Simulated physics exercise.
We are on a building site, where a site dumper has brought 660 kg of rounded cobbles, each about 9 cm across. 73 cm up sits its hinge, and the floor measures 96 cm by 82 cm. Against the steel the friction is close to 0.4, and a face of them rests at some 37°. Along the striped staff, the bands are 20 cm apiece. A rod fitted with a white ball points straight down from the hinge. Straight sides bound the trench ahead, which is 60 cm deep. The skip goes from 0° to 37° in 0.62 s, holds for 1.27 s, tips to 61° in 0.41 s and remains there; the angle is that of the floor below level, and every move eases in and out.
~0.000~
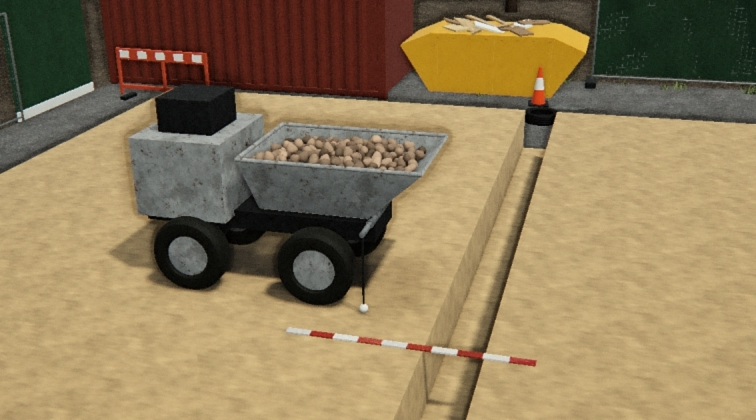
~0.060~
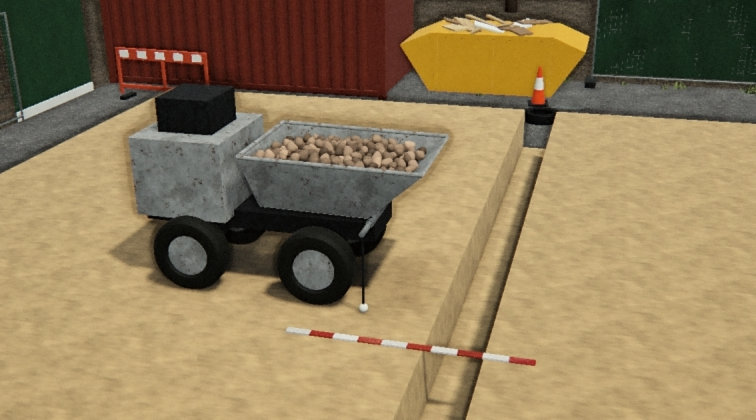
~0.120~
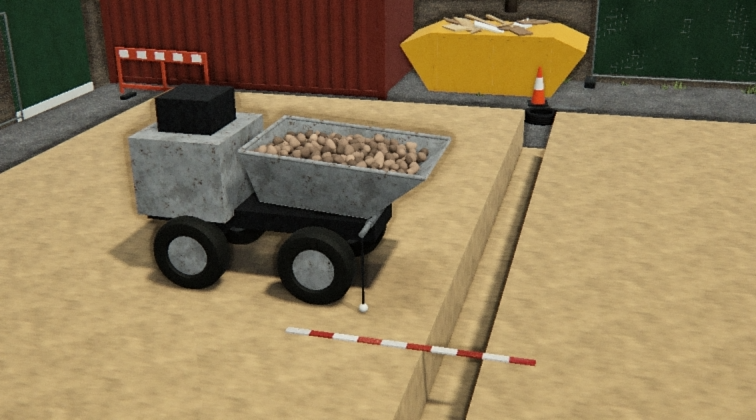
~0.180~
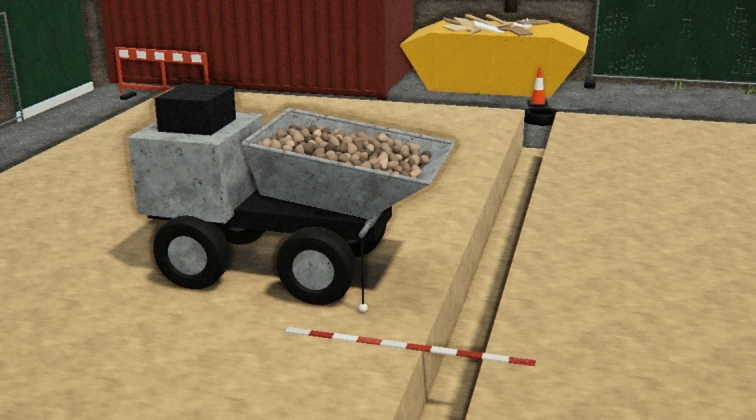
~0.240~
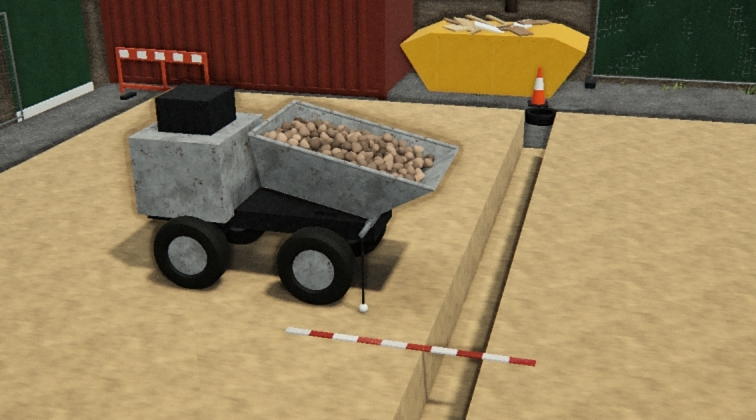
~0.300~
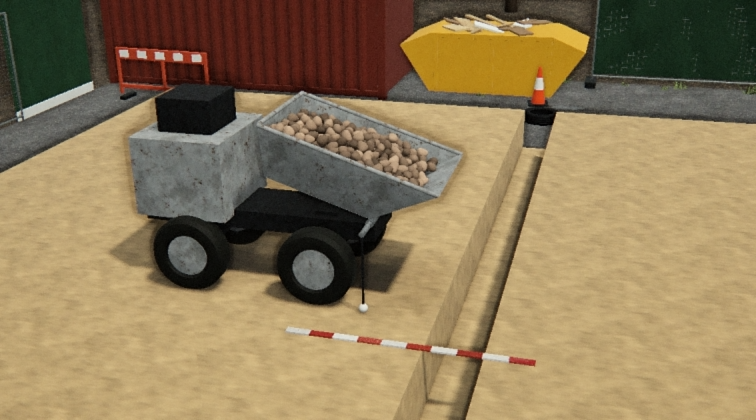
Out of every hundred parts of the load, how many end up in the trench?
Close to 70 in a hundred.
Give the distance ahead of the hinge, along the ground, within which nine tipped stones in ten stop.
Roughly 160 cm.
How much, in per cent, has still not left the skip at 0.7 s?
Near 100 in a hundred.
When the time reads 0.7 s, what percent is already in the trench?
I'd say near 0 per cent at that time.
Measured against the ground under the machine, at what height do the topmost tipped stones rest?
It finishes some 20 cm up from that ground.
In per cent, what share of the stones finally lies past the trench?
30 per cent or so.
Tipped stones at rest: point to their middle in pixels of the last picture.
Look at roughly (486, 331).
After 0.5 s the floor is at 31°; 100 % in the skip; the foremost stones are at (427, 198).
After 0.7 s the floor is at 37°; 100 % in the skip; the foremost stones are at (439, 199).
After 2.8 s the floor is at 61°; 61 % in the skip, 30 % in the trench, 8 % past the trench; the foremost stones are at (541, 302).
After 5.4 s the floor is at 61°; 0 % in the skip, 69 % in the trench, 31 % past the trench; the foremost stones are at (694, 294).
